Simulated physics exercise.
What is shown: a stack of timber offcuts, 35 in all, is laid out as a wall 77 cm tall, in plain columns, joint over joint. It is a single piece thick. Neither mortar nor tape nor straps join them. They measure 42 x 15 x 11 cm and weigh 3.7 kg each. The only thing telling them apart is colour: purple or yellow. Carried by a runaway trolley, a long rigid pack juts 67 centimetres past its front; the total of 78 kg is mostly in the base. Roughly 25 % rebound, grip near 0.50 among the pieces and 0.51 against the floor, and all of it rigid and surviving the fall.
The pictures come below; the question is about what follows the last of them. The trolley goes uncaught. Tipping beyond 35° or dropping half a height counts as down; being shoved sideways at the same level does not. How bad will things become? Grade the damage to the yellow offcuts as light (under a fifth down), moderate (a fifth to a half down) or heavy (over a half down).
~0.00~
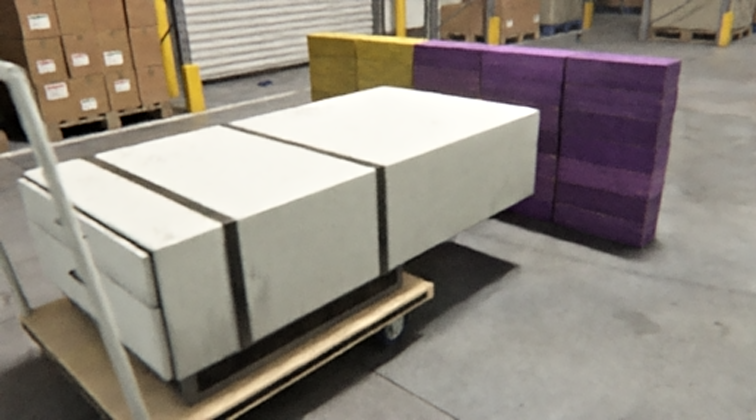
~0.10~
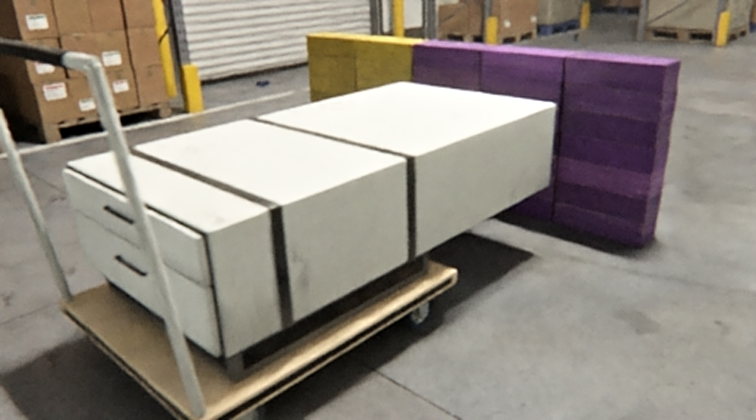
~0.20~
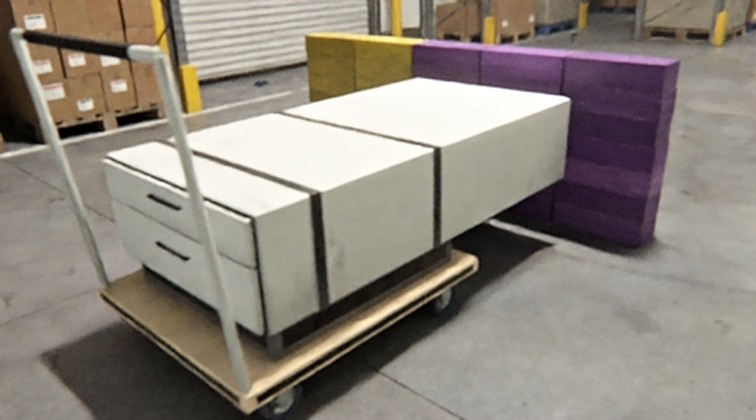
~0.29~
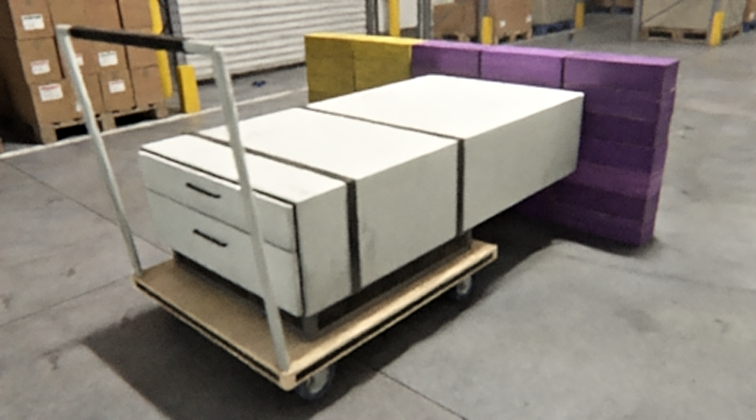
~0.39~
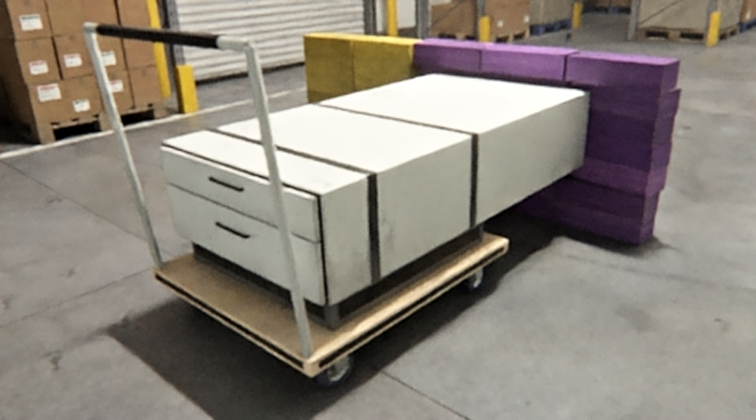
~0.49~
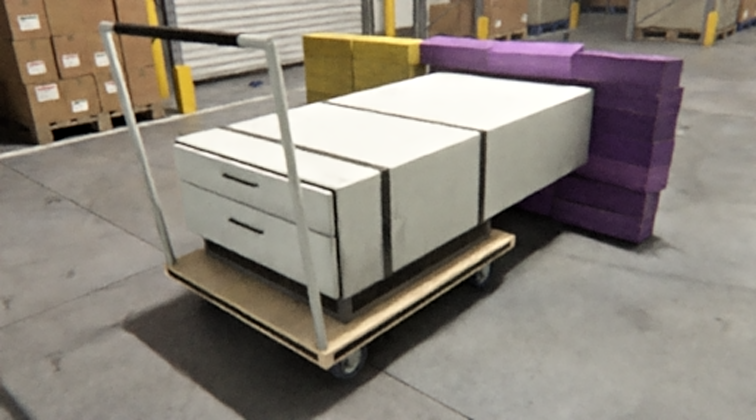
Light.
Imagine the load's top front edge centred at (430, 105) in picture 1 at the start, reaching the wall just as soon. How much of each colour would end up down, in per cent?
You'd end up with purple at 90 per cent down and yellow at 0 per cent.
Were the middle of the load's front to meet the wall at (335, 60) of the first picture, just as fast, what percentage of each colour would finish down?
Purple 0, yellow 70 per cent.
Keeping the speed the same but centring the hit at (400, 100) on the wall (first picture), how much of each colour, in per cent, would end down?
That would leave purple at 30 % and yellow at 100 %.
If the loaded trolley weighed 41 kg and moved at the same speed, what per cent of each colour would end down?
In that case purple 100, yellow 0 per cent.
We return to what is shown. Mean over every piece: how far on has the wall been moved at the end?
On average the pieces end up around 30 cm further on.
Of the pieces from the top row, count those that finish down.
That row gives 3 in all.
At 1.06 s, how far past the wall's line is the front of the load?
About 25 cm past it.
After 0.62 s, load 14 cm past the wall's line, still rolling; none of the 14 yellow offcuts down (2 of 35 in all colours); top yellow offcut unmoved; top purple offcut leaning 56°, 6 cm lower.
After 0.82 s, load 20 cm past the wall's line, still rolling; none of the 14 yellow offcuts down (16 of 35 in all colours); top yellow offcut unmoved; top purple offcut on its side.
After 1.06 s, load 26 cm past the wall's line, still rolling; none of the 14 yellow offcuts down (21 of 35 in all colours); top yellow offcut unmoved; top purple offcut upside down.
At rest (1.9 s), load 38 cm past the wall's line, still rolling; none of the 14 yellow offcuts down (21 of 35 in all colours); top yellow offcut unmoved; top purple offcut upside down. That is 0 per cent. As the last picture would show them, middles, top yellow offcut near (389, 50), top purple offcut near (487, 134).
